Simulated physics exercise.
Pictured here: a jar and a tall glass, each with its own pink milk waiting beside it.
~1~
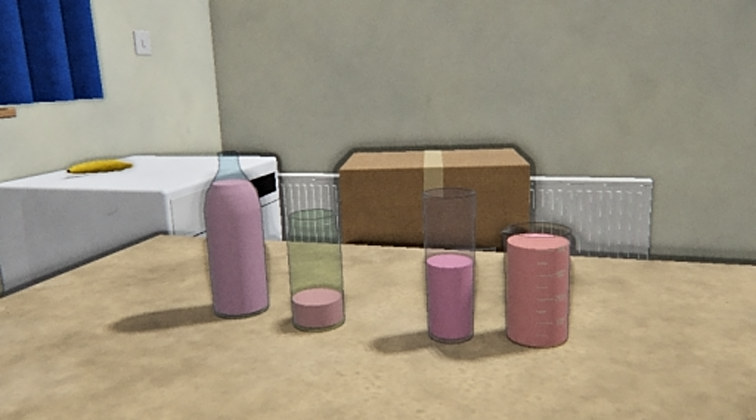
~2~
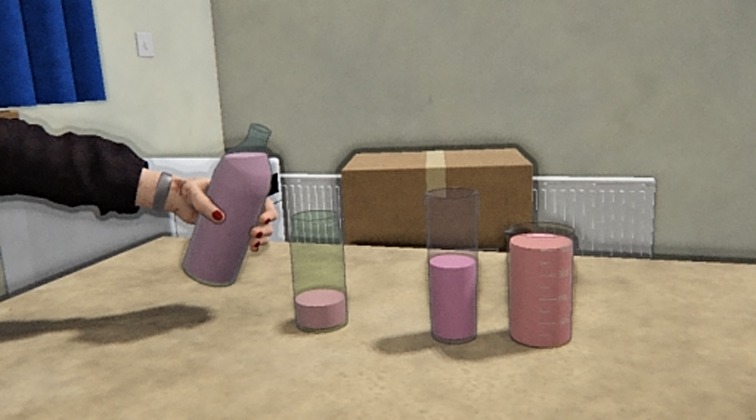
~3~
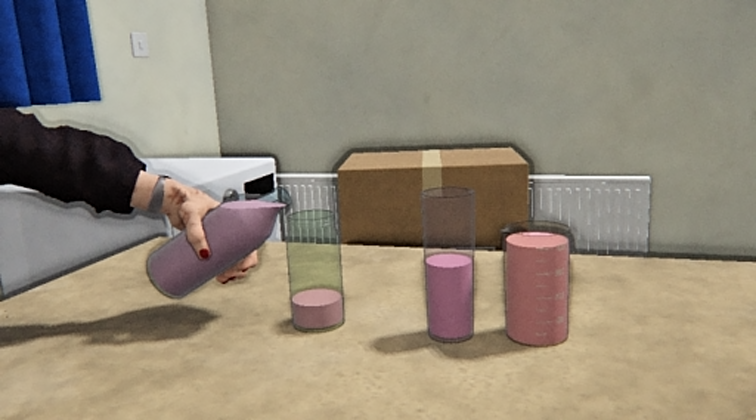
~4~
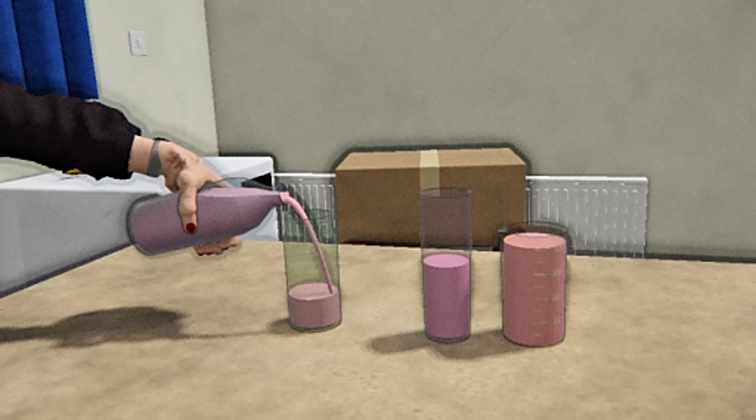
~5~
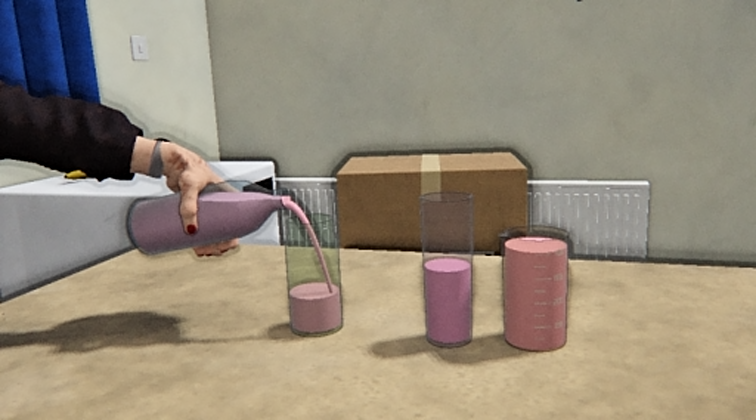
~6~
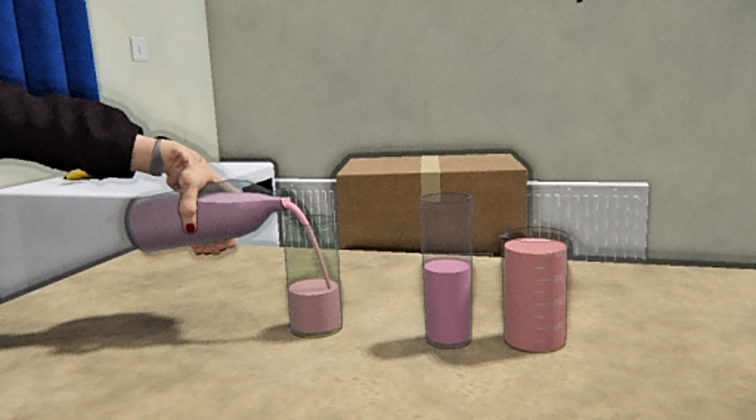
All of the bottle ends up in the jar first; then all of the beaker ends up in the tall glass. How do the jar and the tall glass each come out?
The jar spills some, the tall glass spills some.
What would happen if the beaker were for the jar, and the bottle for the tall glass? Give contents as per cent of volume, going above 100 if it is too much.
120 % then 230 %.
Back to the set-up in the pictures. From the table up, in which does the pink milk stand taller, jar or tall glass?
Answer: The tall glass.
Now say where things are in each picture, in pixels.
In the first picture, nothing is moving yet; bottle (235, 230) about three quarters full; beaker (538, 283) nearly full; jar (316, 266) about a quarter full; tall glass (450, 263) about half full.
In the second picture, the bottle is picked up; bottle (235, 200) tipped 25° with all of its load; jar about a quarter full, surface at (320, 298).
In the third picture, the bottle leans over the jar; bottle (225, 236) tipped 60° with all of its load; jar (315, 267) about a quarter full.
In the fourth picture, the pink milk is flowing; bottle (215, 211) tipped 75° with nearly all of its load; jar about a quarter full, surface at (314, 292).
In the fifth picture, the pink milk is flowing; bottle (215, 214) tipped 80° with nearly all of its load; tall glass (448, 267) about half full.
In the sixth picture, the pink milk is flowing; bottle (215, 212) tipped 80° with nearly all of its load; beaker nearly full, surface at (536, 246); jar about a third full, surface at (314, 287); tall glass about half full, surface at (447, 267).
Next, the jar is full to the brim with a puddle round it.
Finally, the jar is full to the brim with a puddle round it; the tall glass is full to the brim with a puddle round it.
